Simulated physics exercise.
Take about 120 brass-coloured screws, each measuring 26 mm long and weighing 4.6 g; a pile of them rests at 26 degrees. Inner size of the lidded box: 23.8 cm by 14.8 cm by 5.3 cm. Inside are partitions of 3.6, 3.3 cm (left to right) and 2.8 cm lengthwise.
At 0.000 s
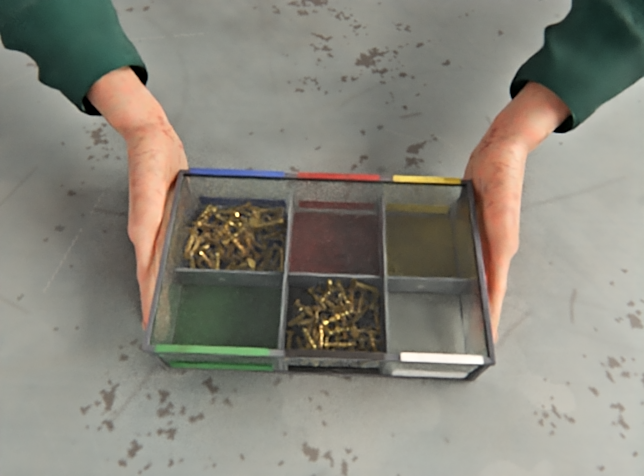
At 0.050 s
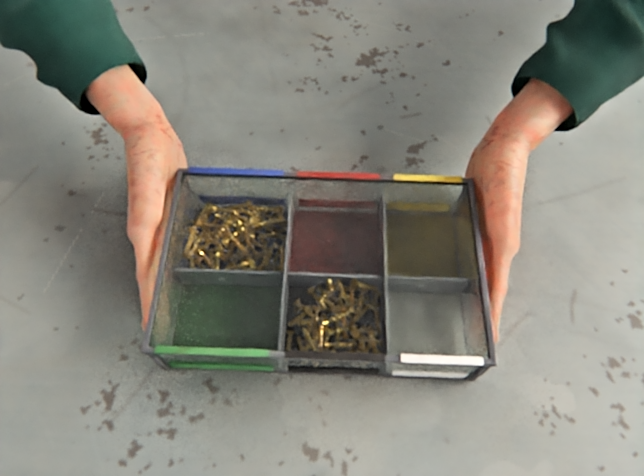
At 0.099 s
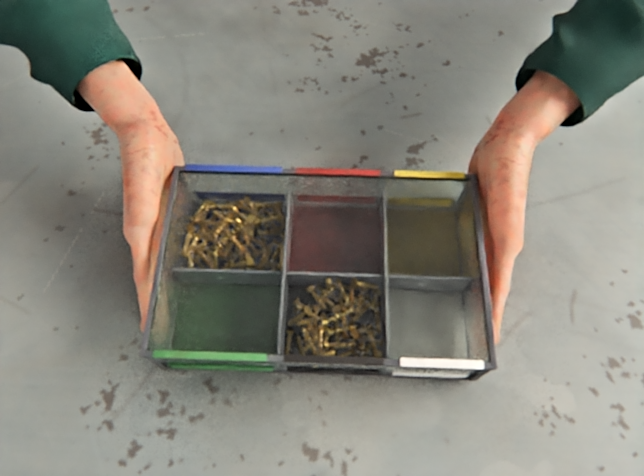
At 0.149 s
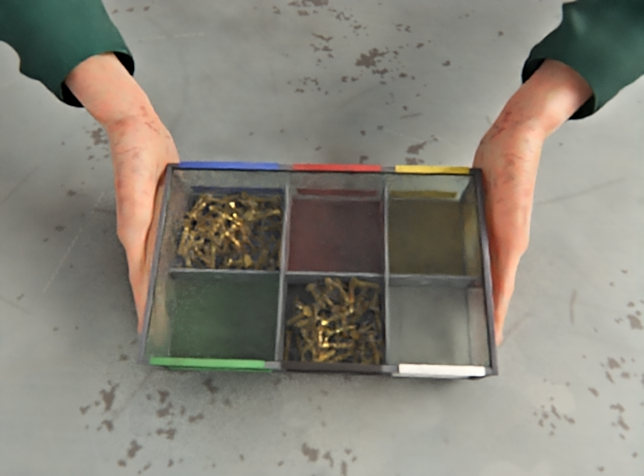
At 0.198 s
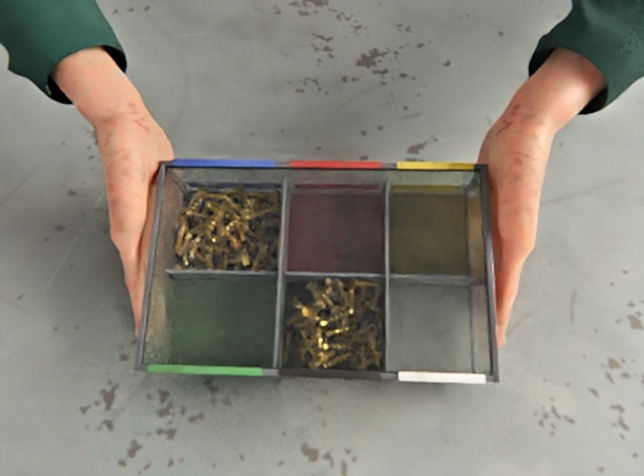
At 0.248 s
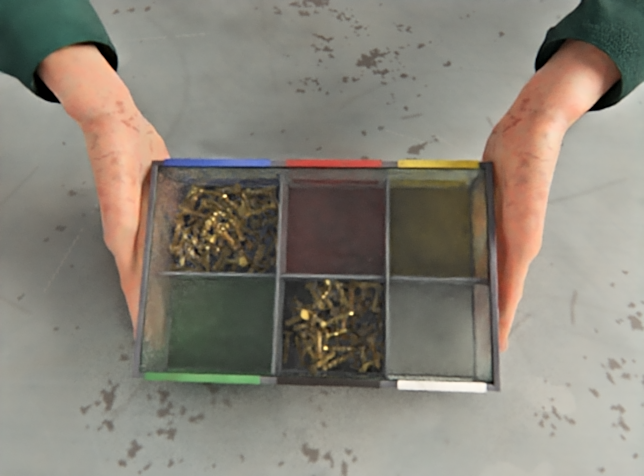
At first, two hands in green sleeves hold a clear, partitioned box nearly level above a grey, speckled surface, with brass-coloured screws piled in the blue- and black-marked compartments. Then the hands gradually tilt the box toward the viewer, its front edge lowering slightly, while the screws stay in their two compartments.
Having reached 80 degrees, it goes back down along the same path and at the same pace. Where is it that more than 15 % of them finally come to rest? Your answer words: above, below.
Red compartment - below; blue compartment - above; green compartment - above; yellow compartment - below; white compartment - below; black compartment - above.
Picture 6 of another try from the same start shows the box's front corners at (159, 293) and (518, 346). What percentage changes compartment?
Then roughly 20 per cent.
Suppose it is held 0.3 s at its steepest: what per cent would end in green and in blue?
Result - green: 20 %, blue: 40 %.
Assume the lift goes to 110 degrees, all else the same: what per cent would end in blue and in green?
You'd find blue with 0 % and green with 60 %.
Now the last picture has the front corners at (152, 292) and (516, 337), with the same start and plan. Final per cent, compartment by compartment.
Result - red: 5 %; blue: 55 %; green: 0 %; yellow: 10 %; white: 0 %; black: 35 %.
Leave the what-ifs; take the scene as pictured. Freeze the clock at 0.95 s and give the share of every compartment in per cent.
In per cent: Red 0; blue 60; green 5; yellow 0; white 0; black 40.
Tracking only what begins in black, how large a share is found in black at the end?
Around 100 %.
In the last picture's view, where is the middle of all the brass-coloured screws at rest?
When it all comes to rest, the middle is near (242, 329).
Then, at 0.95 s, tilt 79 degrees; blue 60 %, green 5 %, black 40 %.
Then, at 1.42 s, tilt 34 degrees; blue 35 %, green 25 %, black 40 %.
After 1.96 s, tilt 0 degrees; blue 35 %, green 25 %, black 40 %.
At rest (2.5 s), red 0 %, blue 35 %, green 25 %, yellow 0 %, white 0 %, black 40 %.
